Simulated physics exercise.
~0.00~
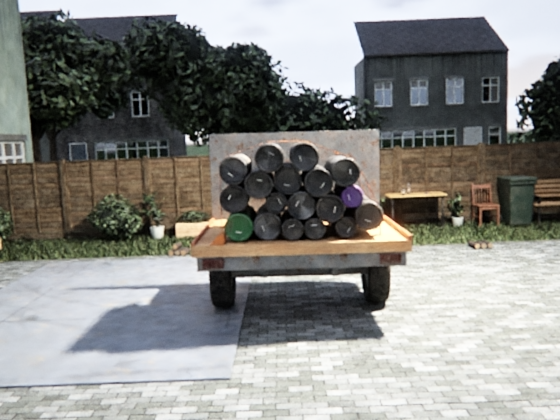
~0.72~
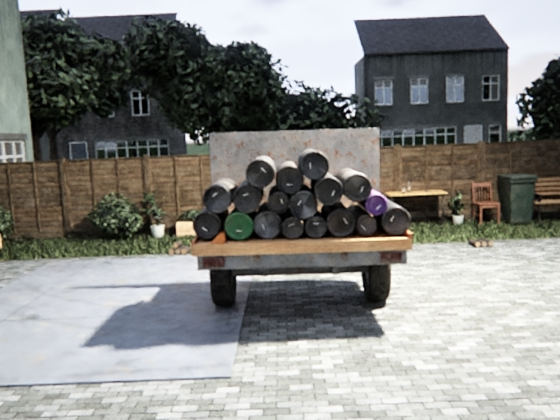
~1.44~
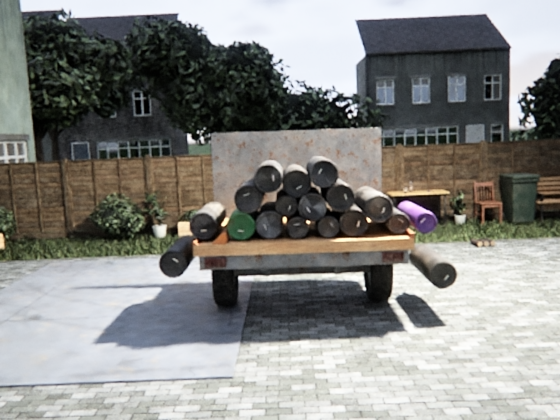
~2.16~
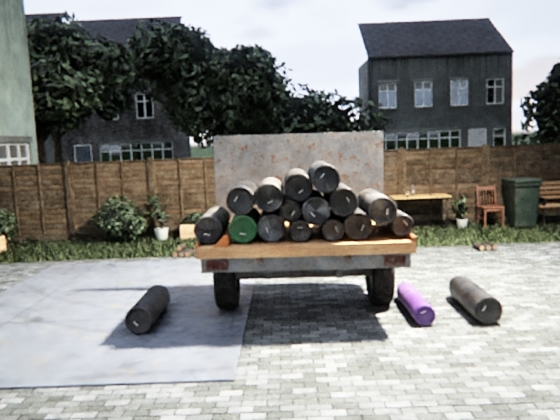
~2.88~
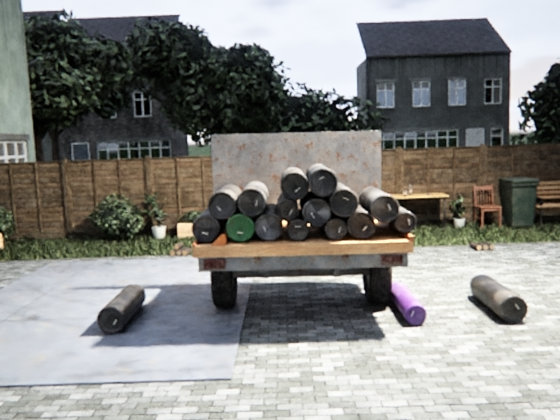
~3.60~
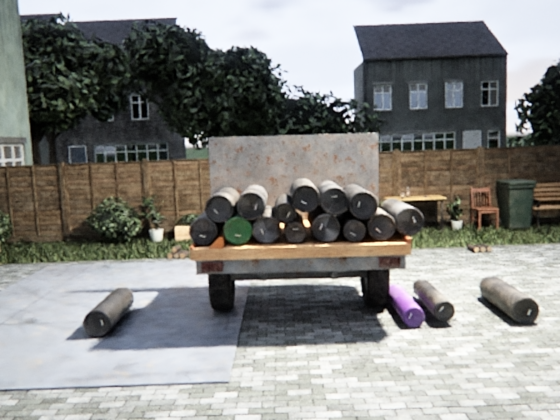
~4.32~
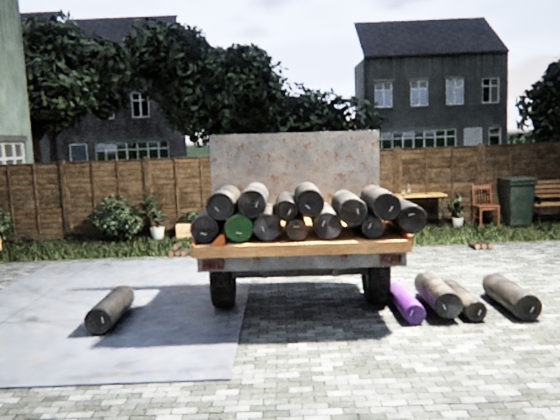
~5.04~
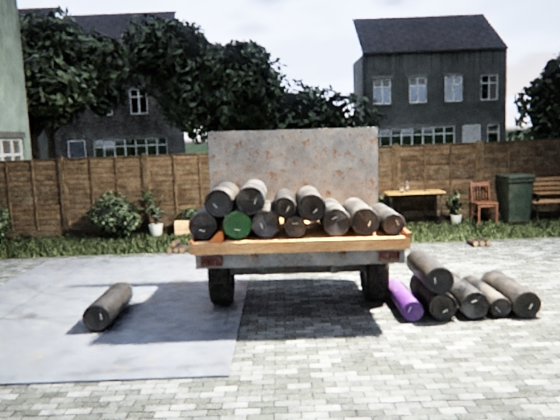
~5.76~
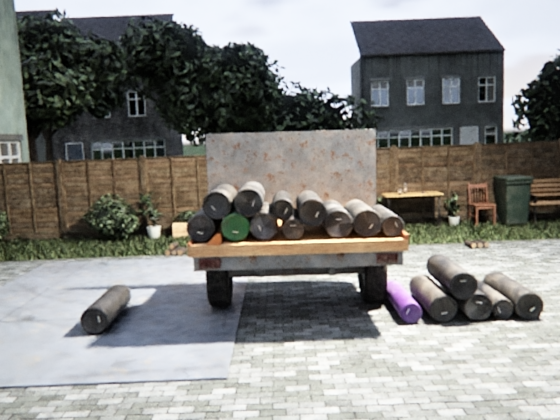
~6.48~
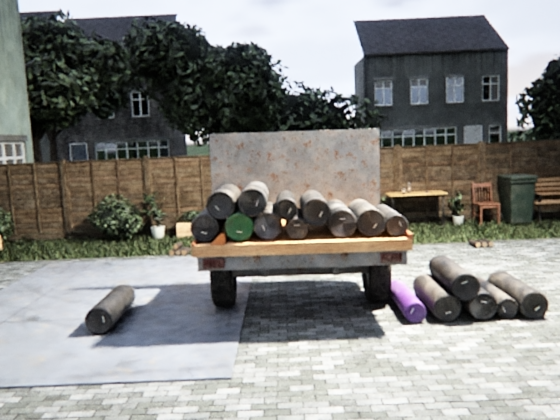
A parked trailer held a stack of dark cylinders that slumped outward, one dropping off the left and several, including the purple one, rolling off the right, until a small heap lay on the paving while the green one stayed aboard.
